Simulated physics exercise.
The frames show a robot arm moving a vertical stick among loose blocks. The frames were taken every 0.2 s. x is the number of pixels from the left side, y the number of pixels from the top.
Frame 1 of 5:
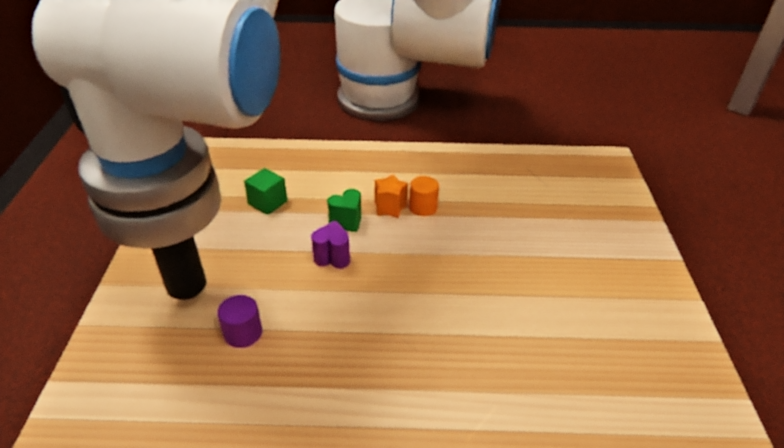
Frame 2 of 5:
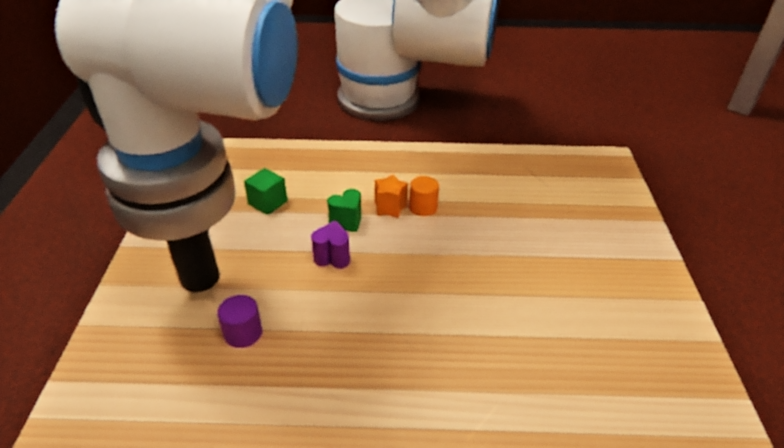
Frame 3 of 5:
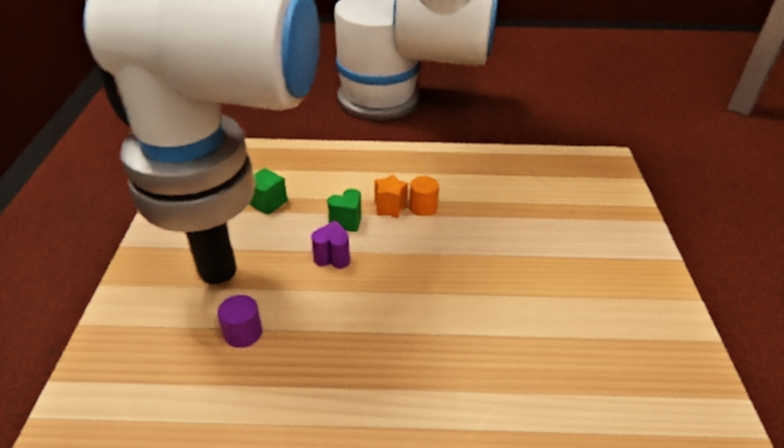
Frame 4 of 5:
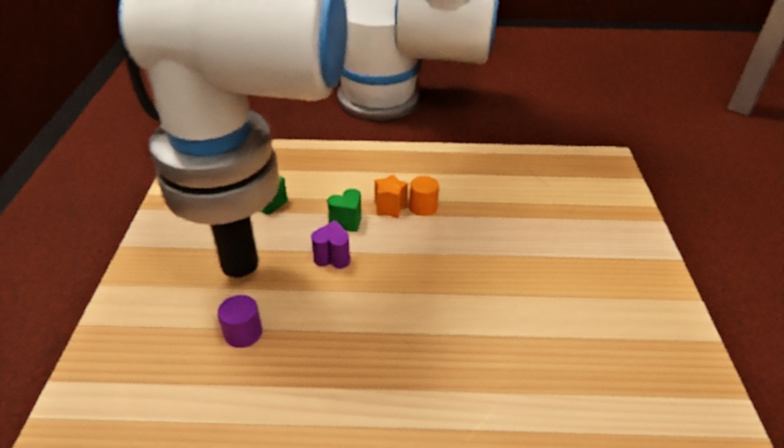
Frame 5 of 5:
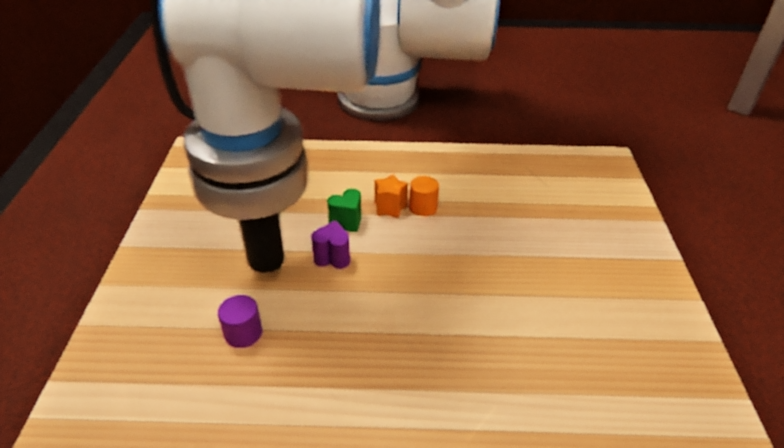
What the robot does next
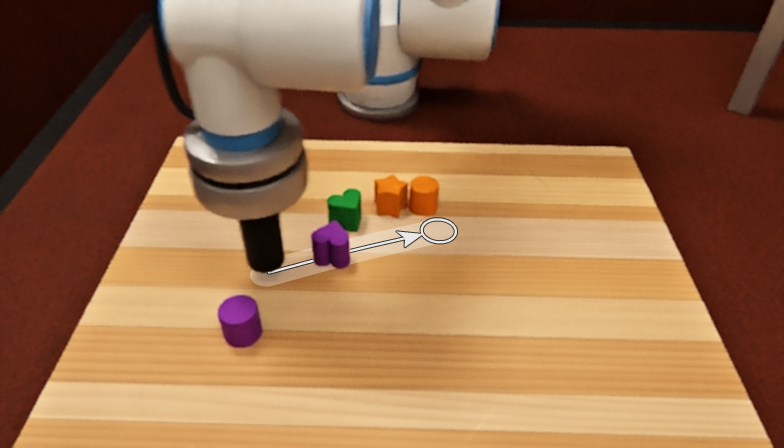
A white robot arm holding a black vertical stick moves steadily to the right and slightly away from the viewer over a wooden table, passing behind the purple cylinder. It gradually hides the green cube from view and nears the purple heart, while the visible purple, green and orange blocks stay still.
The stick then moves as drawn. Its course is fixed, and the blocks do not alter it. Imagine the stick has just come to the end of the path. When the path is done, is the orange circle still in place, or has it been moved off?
Its place stays the same.
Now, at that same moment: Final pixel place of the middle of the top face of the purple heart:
At (459, 223).
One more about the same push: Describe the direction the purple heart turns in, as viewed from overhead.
From above, the purple heart will be seen to turn clockwise.
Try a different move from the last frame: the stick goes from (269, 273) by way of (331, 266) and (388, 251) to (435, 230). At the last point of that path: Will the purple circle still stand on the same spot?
Yes.
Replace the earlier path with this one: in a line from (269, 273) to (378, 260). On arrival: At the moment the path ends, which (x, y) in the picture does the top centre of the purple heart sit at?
Answer: (395, 214).
Drawn move, from (269, 273) to (439, 231).
What follows on the original path. One third of the way, stick at (327, 244); purple heart at (364, 227).
Two thirds of the way, stick at (385, 230); purple heart at (422, 221), turned 45° clockwise.
At the end, stick at (440, 218); purple heart at (459, 223), turned 135° clockwise; orange circle still.
